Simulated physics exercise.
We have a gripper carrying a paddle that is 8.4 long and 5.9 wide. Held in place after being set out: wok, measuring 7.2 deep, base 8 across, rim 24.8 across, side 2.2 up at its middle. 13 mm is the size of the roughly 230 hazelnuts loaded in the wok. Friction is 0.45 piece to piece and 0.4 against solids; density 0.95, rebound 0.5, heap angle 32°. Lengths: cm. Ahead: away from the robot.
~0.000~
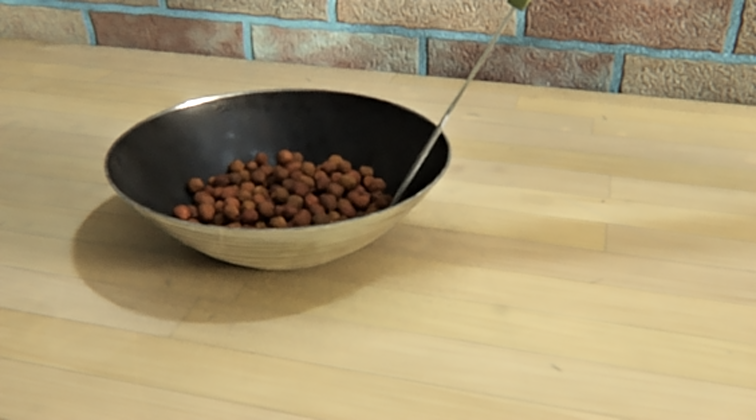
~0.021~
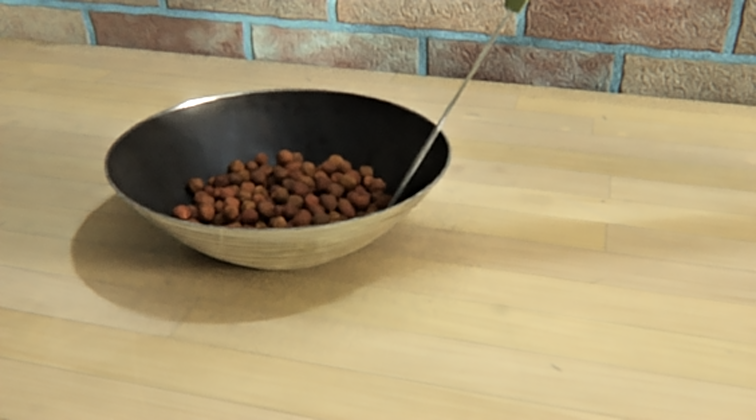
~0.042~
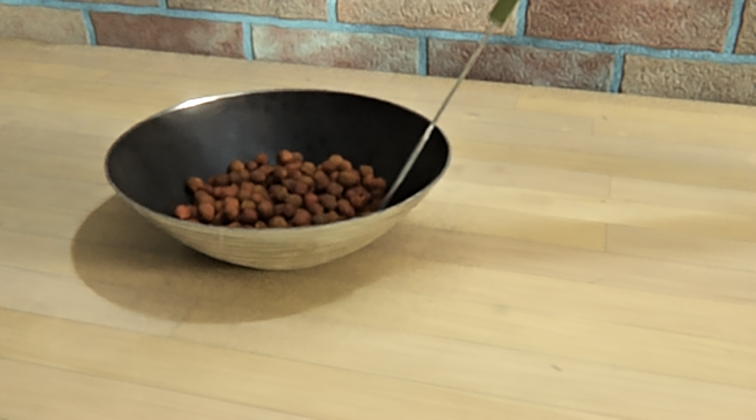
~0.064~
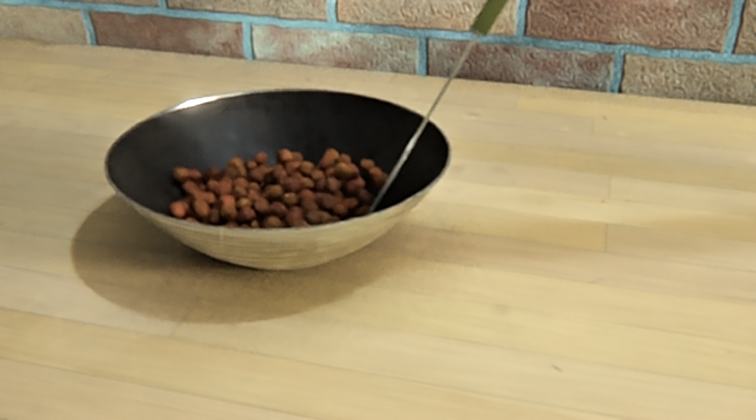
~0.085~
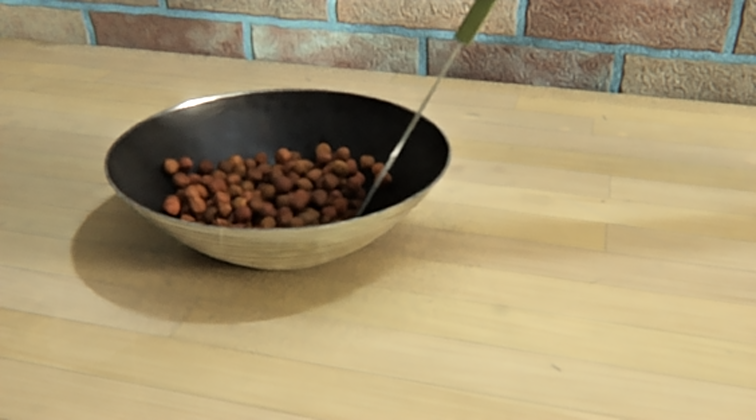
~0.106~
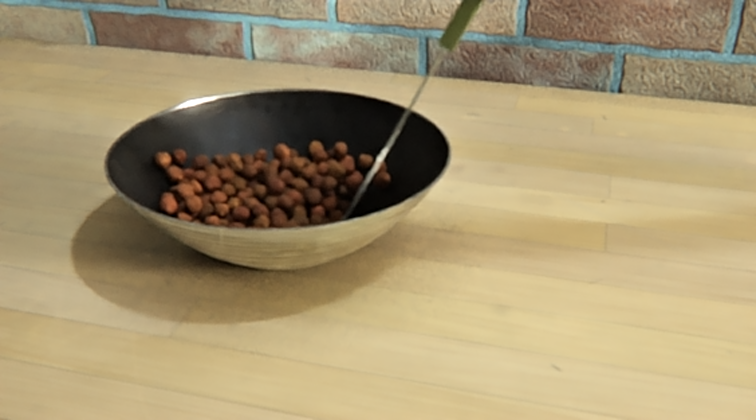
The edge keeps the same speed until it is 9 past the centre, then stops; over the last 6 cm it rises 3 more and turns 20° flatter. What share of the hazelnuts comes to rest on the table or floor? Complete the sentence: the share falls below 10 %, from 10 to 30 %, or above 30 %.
The share falls from 10 to 30 %.
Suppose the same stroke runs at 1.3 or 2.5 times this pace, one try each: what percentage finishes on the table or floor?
Roughly 25 percent for the first try, 40 percent for the second.
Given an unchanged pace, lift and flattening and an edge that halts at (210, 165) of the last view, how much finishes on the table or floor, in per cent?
I'd estimate about 0 per cent.
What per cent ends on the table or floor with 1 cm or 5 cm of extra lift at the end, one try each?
Roughly 15 % and then 15 %.
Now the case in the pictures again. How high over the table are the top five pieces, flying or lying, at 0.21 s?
6 cm.
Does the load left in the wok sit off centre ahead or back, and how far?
Offset forward: Around 3.0 cm.
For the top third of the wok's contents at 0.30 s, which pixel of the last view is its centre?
Roughly pixel (185, 150).
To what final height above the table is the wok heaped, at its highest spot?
It reaches roughly 6.5 cm.
By 0.21 s, sloping 63°, highest piece 7 above the table; 230 in the wok.
By 0.30 s, sloping 55°, highest piece 8 above the table; 230 in the wok.
By 0.55 s, sloping 43°, highest piece 9 above the table; 187 in the wok, 36 on the table or floor, 7 on the blade or in flight.
By 1.60 s, sloping 43°, highest piece 6 above the table; 186 in the wok, 44 on the table or floor.
Final count, 186 in the wok, 44 on the table or floor. That is 19 % on the table or floor.
